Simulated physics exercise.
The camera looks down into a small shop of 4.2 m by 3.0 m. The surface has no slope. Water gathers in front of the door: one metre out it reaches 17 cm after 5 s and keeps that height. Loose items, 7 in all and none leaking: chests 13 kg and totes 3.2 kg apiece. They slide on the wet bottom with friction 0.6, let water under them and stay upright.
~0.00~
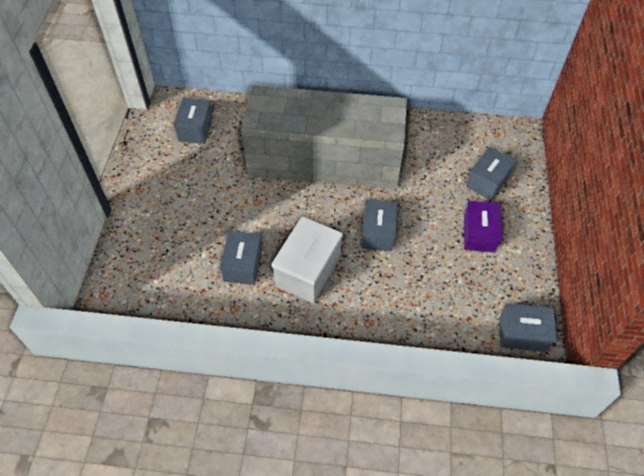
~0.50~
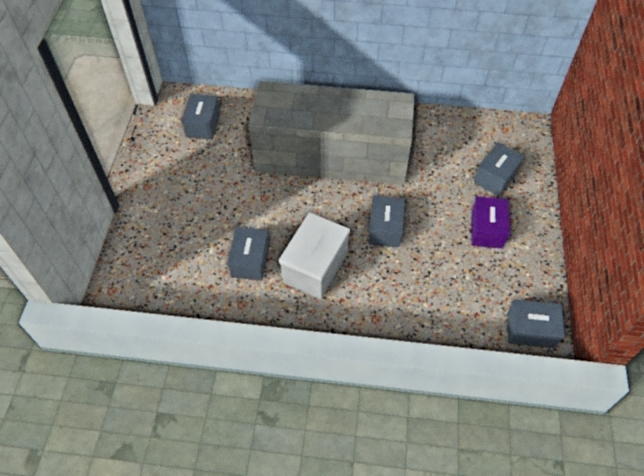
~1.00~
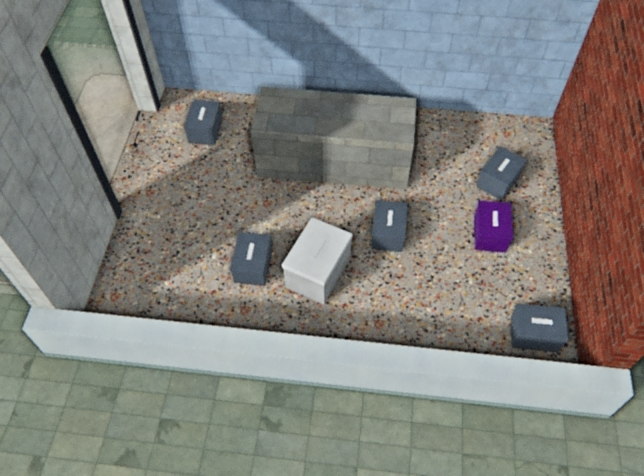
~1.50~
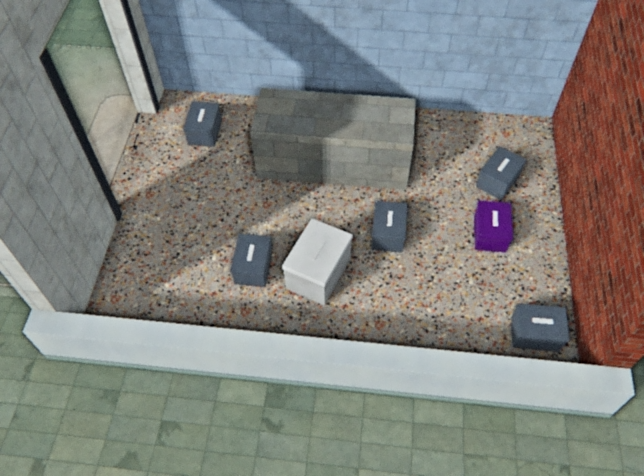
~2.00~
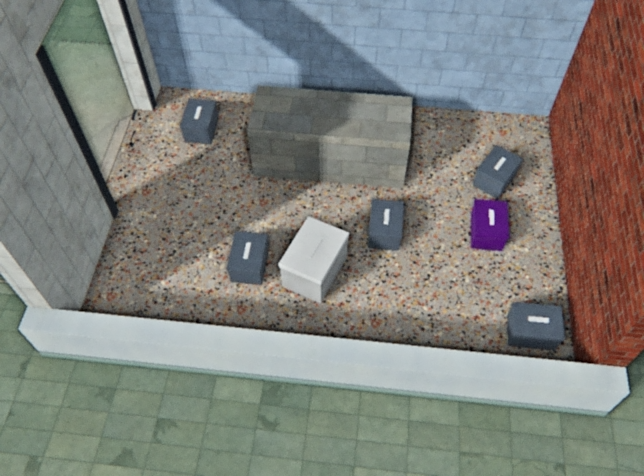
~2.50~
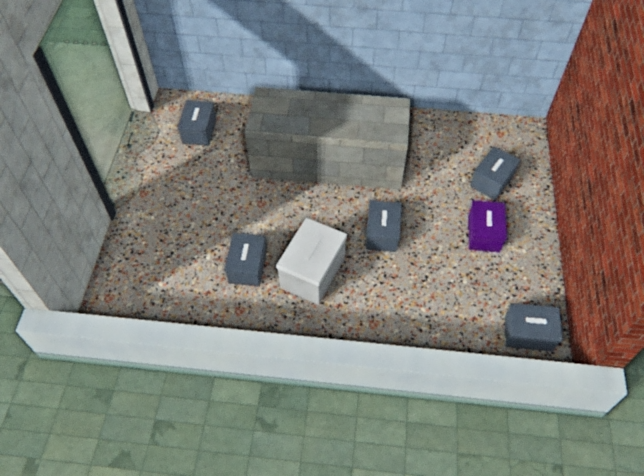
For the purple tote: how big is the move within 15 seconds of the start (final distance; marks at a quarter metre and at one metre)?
Purple tote slides a little.
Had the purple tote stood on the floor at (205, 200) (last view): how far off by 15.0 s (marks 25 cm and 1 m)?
It ends far away.
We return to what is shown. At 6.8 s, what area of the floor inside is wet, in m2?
About 9.0 m2.
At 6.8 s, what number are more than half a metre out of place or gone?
By then 3.
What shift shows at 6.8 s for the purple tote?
About 10 cm.
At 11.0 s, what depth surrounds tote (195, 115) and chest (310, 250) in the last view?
Roughly 6 and 11 cm.
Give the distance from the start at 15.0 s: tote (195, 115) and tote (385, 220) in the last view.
In that order: 300 cm, 150 cm.
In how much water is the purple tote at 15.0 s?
Roughly 13 cm.
After 3.5 s the purple tote is near (489, 219), 0.0 m from its start, aground; 0 afloat.
After 6.8 s the purple tote is near (498, 220), 0.1 m from its start, aground; 1 afloat.
After 11.0 s the purple tote is near (529, 277), 0.7 m from its start, afloat; 7 afloat.
After 15.0 s the purple tote is near (426, 210), 0.6 m from its start, afloat; 7 afloat.
